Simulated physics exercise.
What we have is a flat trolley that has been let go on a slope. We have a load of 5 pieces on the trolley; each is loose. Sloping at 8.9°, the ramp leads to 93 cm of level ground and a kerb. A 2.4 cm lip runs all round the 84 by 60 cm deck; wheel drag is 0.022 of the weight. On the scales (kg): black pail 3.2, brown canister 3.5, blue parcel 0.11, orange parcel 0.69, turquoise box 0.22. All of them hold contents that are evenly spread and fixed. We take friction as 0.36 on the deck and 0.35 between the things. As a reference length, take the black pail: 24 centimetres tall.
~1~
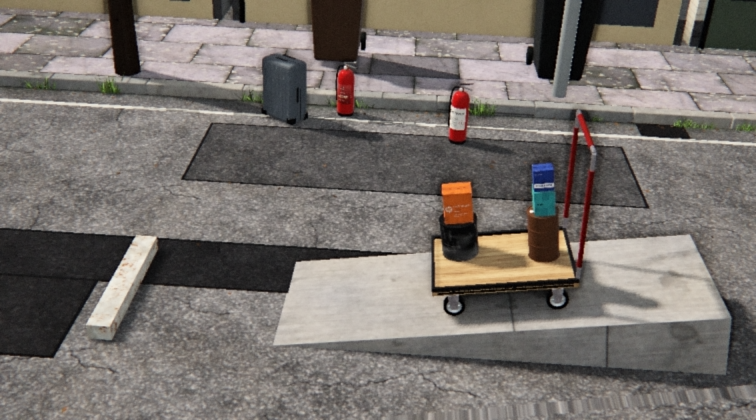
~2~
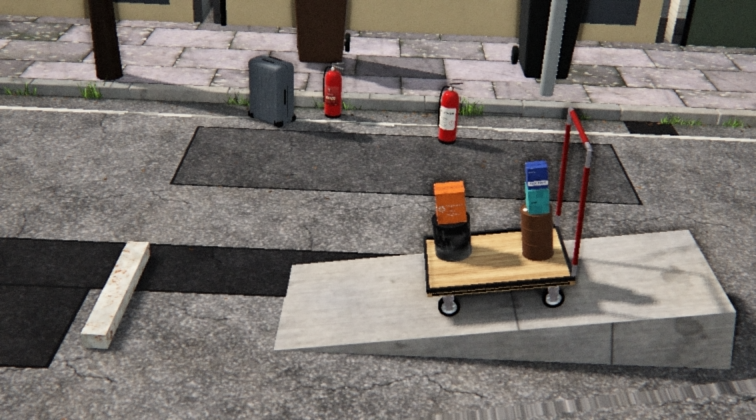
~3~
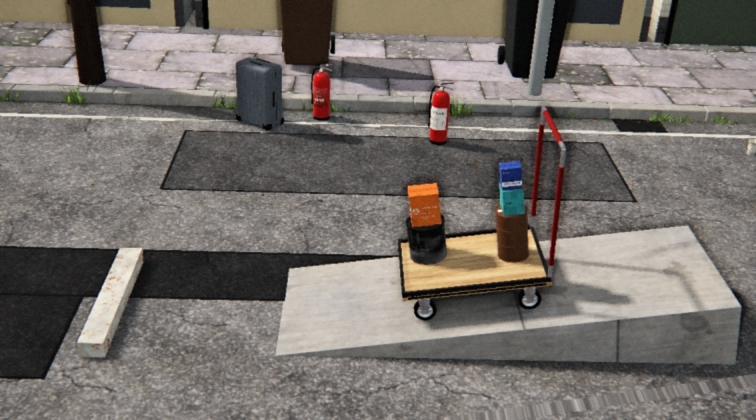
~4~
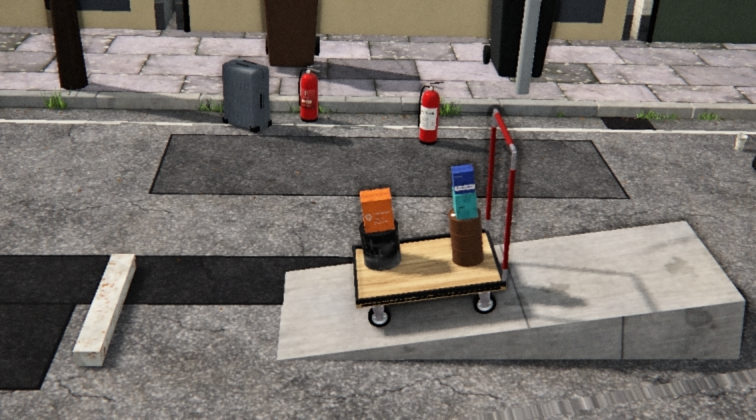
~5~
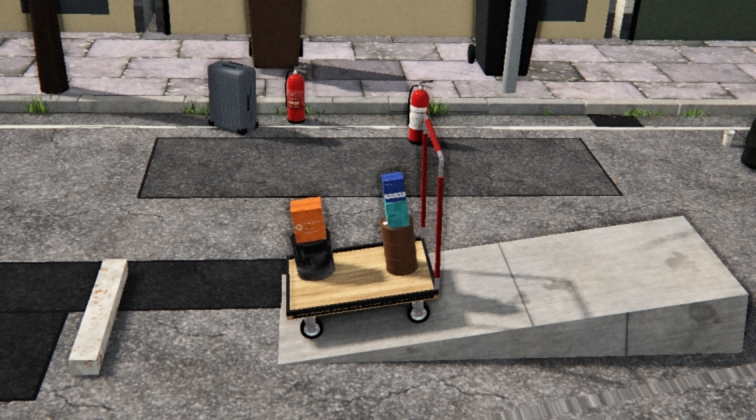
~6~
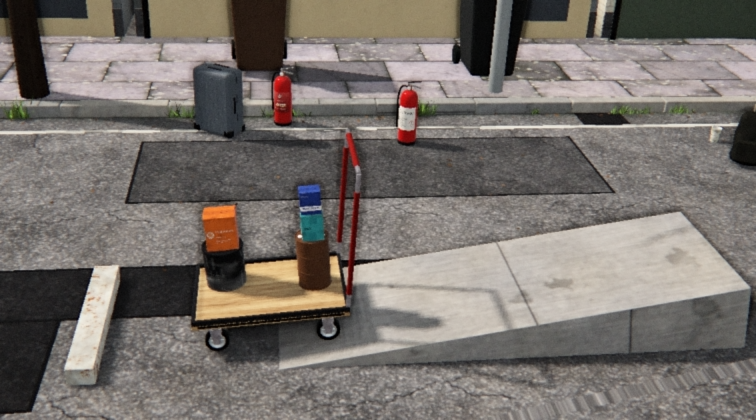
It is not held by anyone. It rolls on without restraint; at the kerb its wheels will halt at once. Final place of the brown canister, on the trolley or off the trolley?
On the trolley.
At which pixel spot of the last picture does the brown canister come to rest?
Near (150, 271).
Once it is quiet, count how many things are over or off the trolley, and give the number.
The count is 3.
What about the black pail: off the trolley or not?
When everything stops, the black pail is still in bounds.
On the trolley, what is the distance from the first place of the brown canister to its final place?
Roughly 36 cm.
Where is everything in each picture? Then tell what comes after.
In the first frame, 187 cm to the kerb; brown canister (543, 233); black pail (459, 235).
In the second frame, 183 cm to the kerb; orange parcel (451, 203); turquoise box (537, 197).
In the third frame, 167 cm to the kerb; black pail (427, 238); blue parcel (511, 176).
In the fourth frame, 140 cm to the kerb; orange parcel (377, 211); turquoise box (465, 201).
In the fifth frame, 102 cm to the kerb; black pail (313, 254); blue parcel (394, 187).
In the sixth frame, 52 cm to the kerb; brown canister (313, 259); orange parcel (221, 229).
Then, 0.50 s after the last picture, trolley at the kerb; orange parcel now off the trolley; brown canister slid 26 cm near (167, 269); blue parcel slid 28 cm.
Then, 0.80 s after the last picture, trolley at the kerb; brown canister slid 35 cm near (150, 271); blue parcel tipped 29° from how it sat; turquoise box tipped 21° from how it sat.
At rest, off the trolley, blue parcel, orange parcel and turquoise box; not toppled but over 10 cm from the start, brown canister; black pail in place, give or take 10 cm. Seen from the same camera at the end, brown canister near (150, 271).
